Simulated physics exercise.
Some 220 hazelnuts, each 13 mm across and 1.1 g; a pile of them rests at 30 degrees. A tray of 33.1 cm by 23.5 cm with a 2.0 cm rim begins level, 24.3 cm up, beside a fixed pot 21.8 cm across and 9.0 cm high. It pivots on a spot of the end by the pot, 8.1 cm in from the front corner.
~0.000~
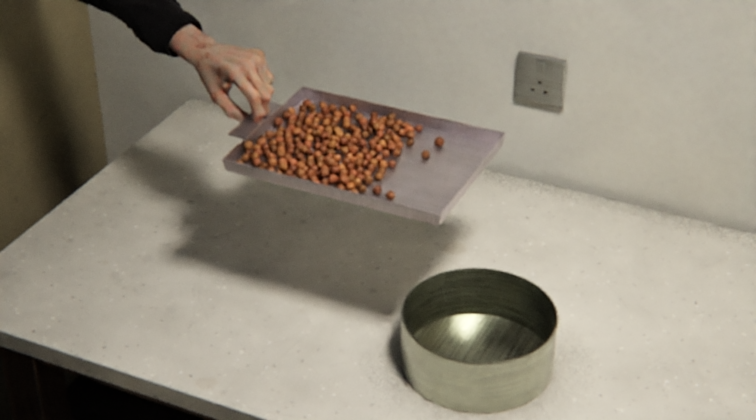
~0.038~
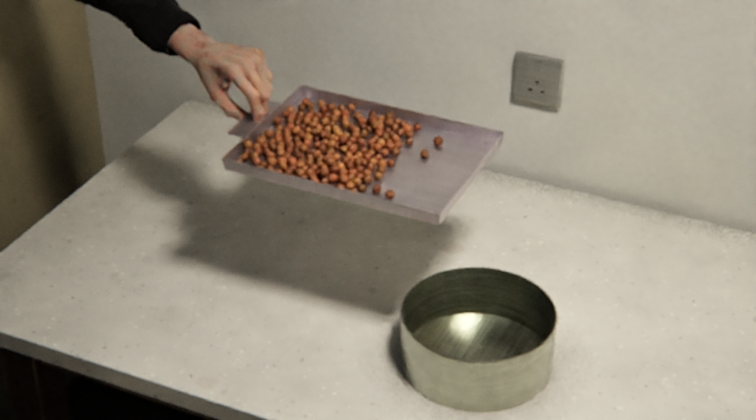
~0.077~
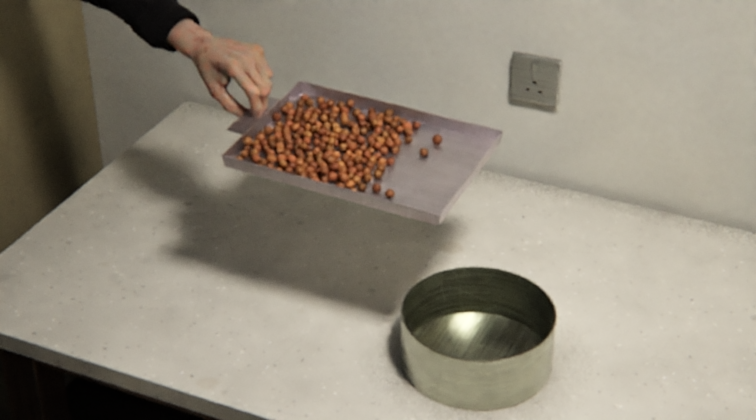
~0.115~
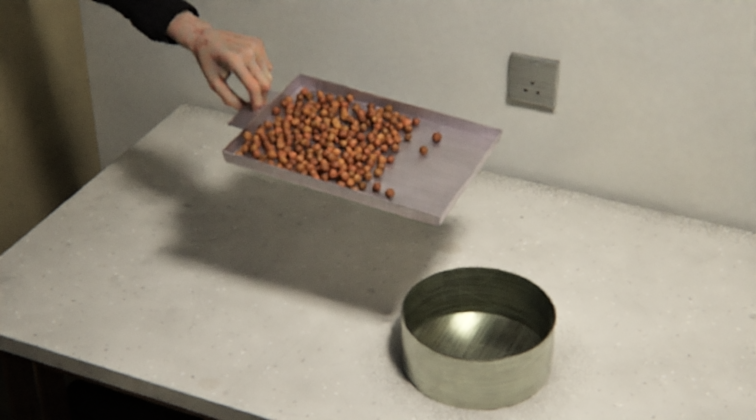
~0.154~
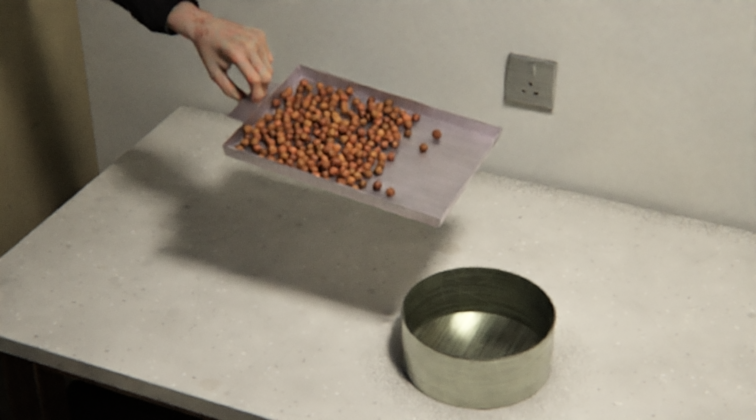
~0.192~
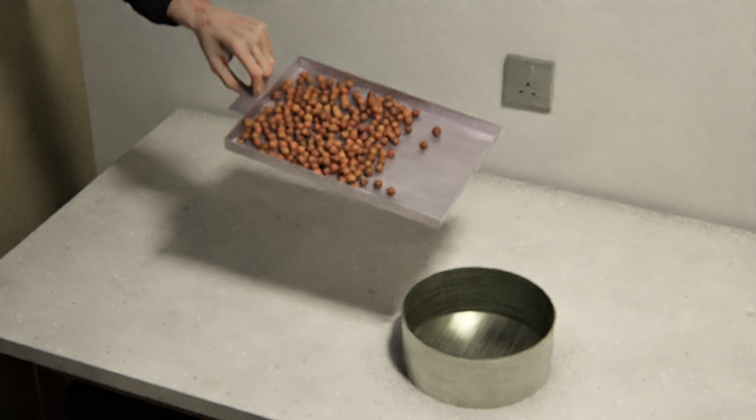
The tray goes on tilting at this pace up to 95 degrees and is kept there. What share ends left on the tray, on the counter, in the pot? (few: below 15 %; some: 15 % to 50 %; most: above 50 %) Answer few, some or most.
Tray few, counter few, pot most.
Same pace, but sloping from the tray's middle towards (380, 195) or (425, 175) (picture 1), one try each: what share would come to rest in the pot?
Some 75 and 75 per cent.
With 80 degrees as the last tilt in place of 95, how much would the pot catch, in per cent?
Then about 85 per cent.
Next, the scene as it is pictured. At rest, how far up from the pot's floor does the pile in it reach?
Some 3.0 cm.
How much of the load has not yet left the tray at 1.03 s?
Some 70 per cent of the load.
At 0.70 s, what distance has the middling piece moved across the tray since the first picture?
Roughly 14 cm.
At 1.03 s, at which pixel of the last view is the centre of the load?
At about (448, 207).
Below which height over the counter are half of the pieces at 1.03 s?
About 26 cm.
After 0.70 s, tilt 51 degrees; the tray holds 100 %, the pot 0 %.
Then, at 1.03 s, tilt 77 degrees; the tray holds 70 %, the pot 25 %.
After 1.46 s, tilt 95 degrees; the tray holds 5 %, the pot 85 %.
By 2.6 s all is still; tray 0 %, counter 0 %, pot 100 %.
